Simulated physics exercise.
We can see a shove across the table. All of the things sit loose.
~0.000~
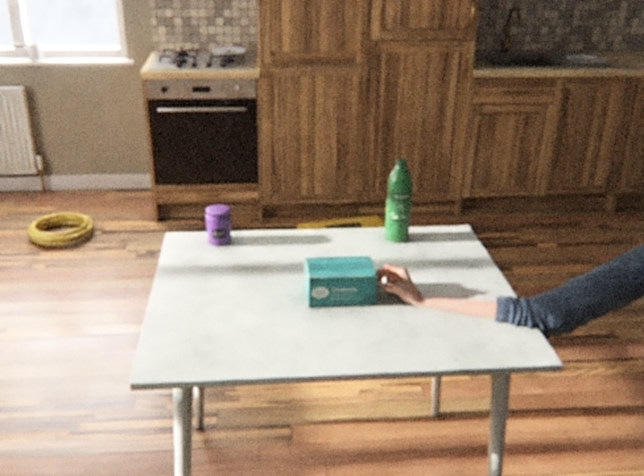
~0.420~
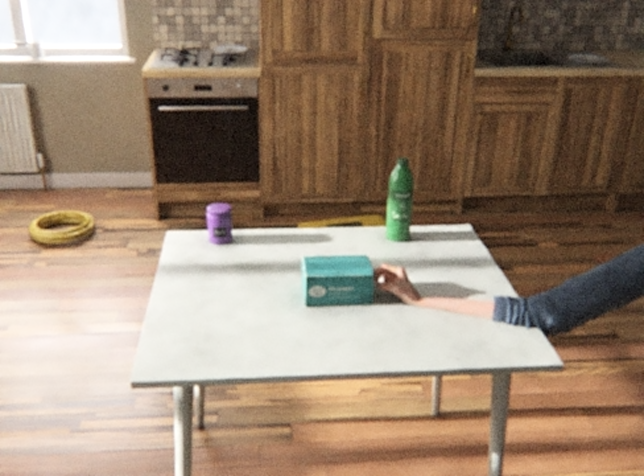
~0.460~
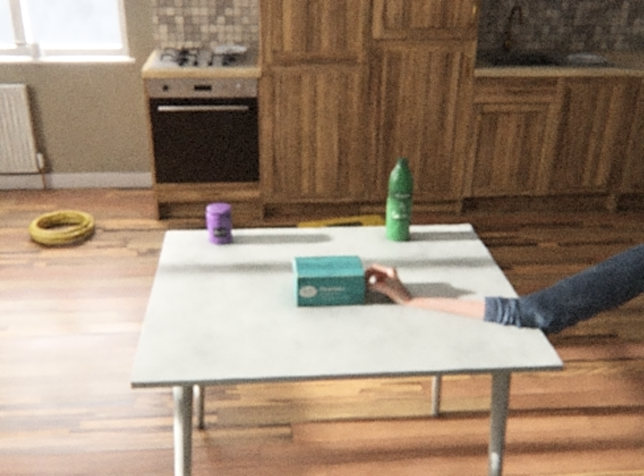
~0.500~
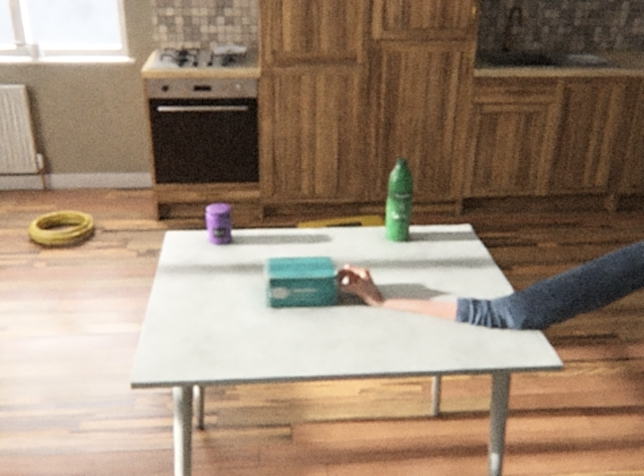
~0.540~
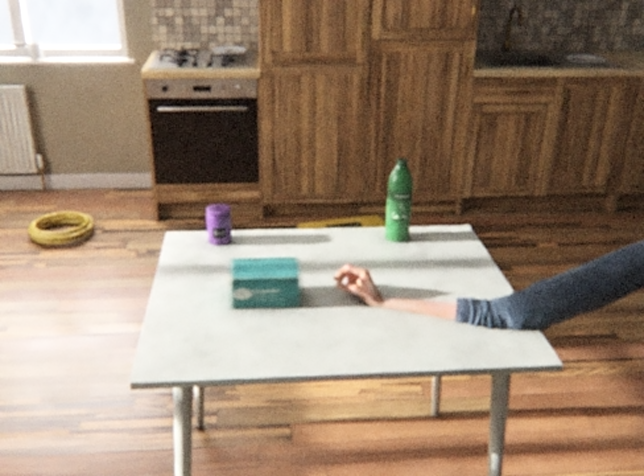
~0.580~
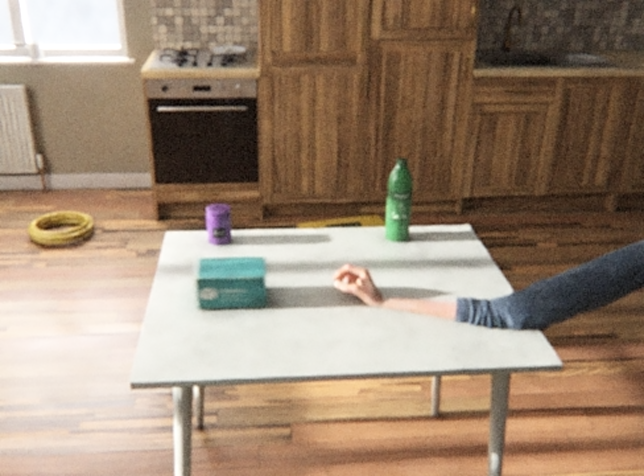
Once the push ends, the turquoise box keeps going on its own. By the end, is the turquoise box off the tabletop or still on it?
Parted from the table.
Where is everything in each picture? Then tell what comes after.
In the first frame, under the hand; turquoise box (340, 281).
In the second frame, under the hand; turquoise box (337, 280).
In the third frame, under the hand; turquoise box (328, 280).
In the fourth frame, turquoise box (301, 282).
In the fifth frame, turquoise box (265, 282) slid a little.
In the sixth frame, turquoise box (232, 282) slid about its own width.
After 0.68 s, turquoise box slid well along near (158, 283).
After 0.88 s, turquoise box now off the table.
After 1.08 s, things are still on the move.
After 1.28 s, as before.
By the end (1.3 s), off the table, turquoise box.
